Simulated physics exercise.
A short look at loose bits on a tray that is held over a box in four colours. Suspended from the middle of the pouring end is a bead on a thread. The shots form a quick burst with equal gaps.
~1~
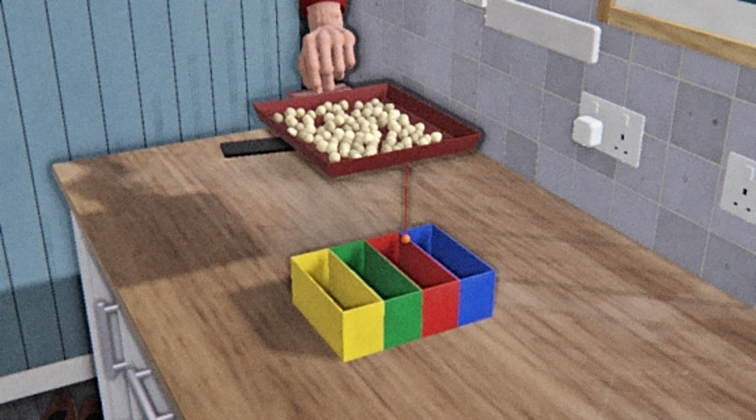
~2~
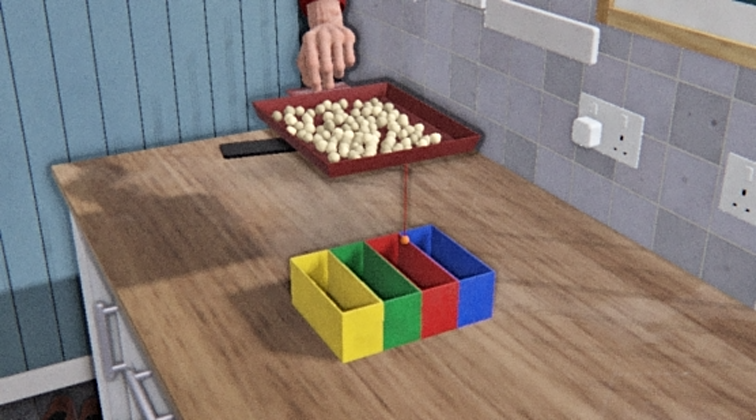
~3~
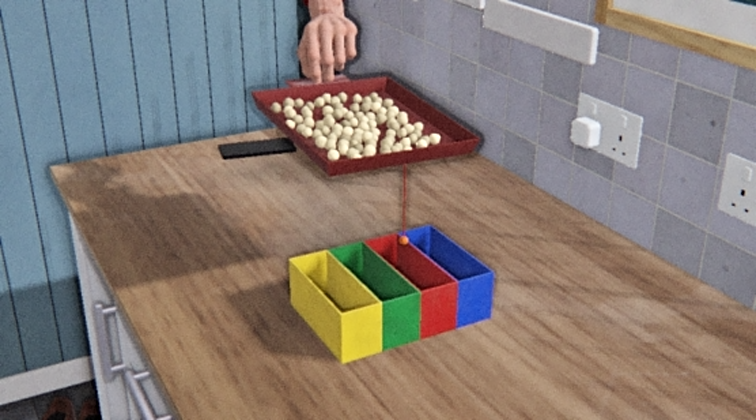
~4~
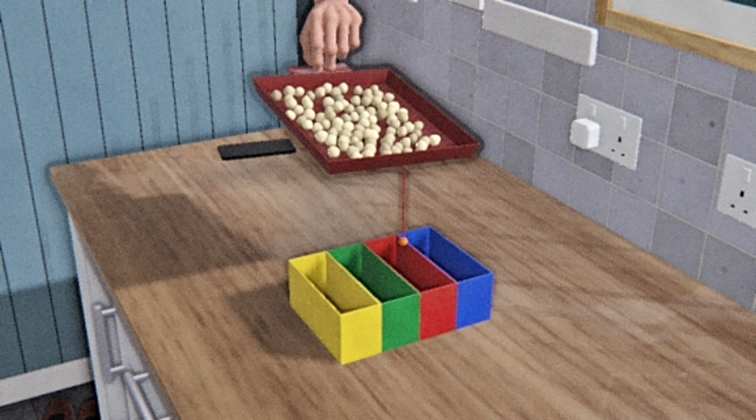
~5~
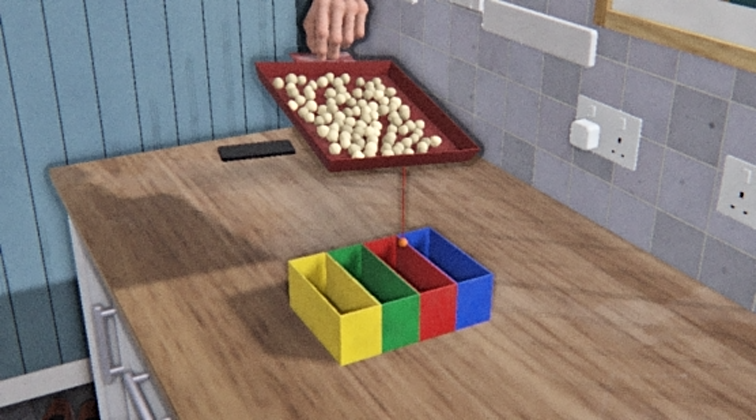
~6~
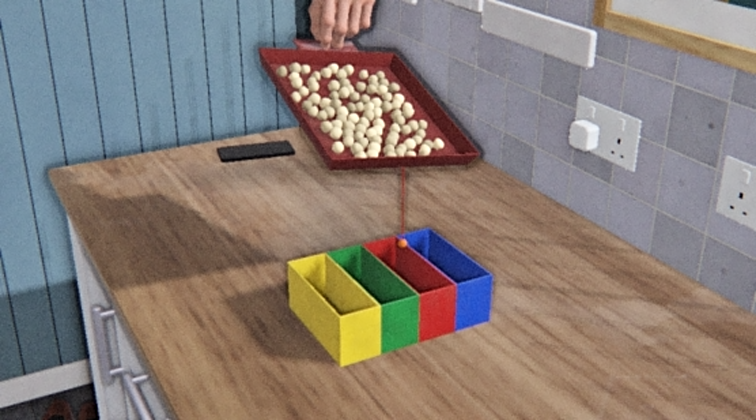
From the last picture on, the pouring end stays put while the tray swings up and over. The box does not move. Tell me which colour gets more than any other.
The blue one gets the most.
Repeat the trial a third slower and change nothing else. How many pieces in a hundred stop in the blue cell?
It would be close to 30 per cent.
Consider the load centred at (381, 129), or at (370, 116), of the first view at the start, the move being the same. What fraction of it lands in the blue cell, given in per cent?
Try 1: 20 %; try 2: 30 %.
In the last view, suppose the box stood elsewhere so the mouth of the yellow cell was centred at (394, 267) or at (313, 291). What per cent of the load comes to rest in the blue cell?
The first try gives 20 per cent, the second 20 per cent.
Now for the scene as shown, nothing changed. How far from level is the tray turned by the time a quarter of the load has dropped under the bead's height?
Roughly 110 degrees from level.
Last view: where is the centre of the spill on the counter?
(509, 280), roughly.
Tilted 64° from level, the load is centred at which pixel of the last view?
Look close to (422, 127) in the last picture.
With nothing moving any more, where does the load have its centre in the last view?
Somewhere around (483, 290) in the last picture.
Soon, tray tipped steeply; all on the tray.
A while on, tray tipped past a quarter turn; most on the tray; a small part falling or outside the box.
Towards the end, tray tipped past a quarter turn; about a quarter in the blue cell; a small part in the red cell; a stray few in the green cell; about two thirds falling or outside the box.
Finally, tray tipped past a quarter turn; about a quarter in the blue cell; a small part in the red cell; a stray few in the green cell; none in the yellow cell; about two thirds outside the box.
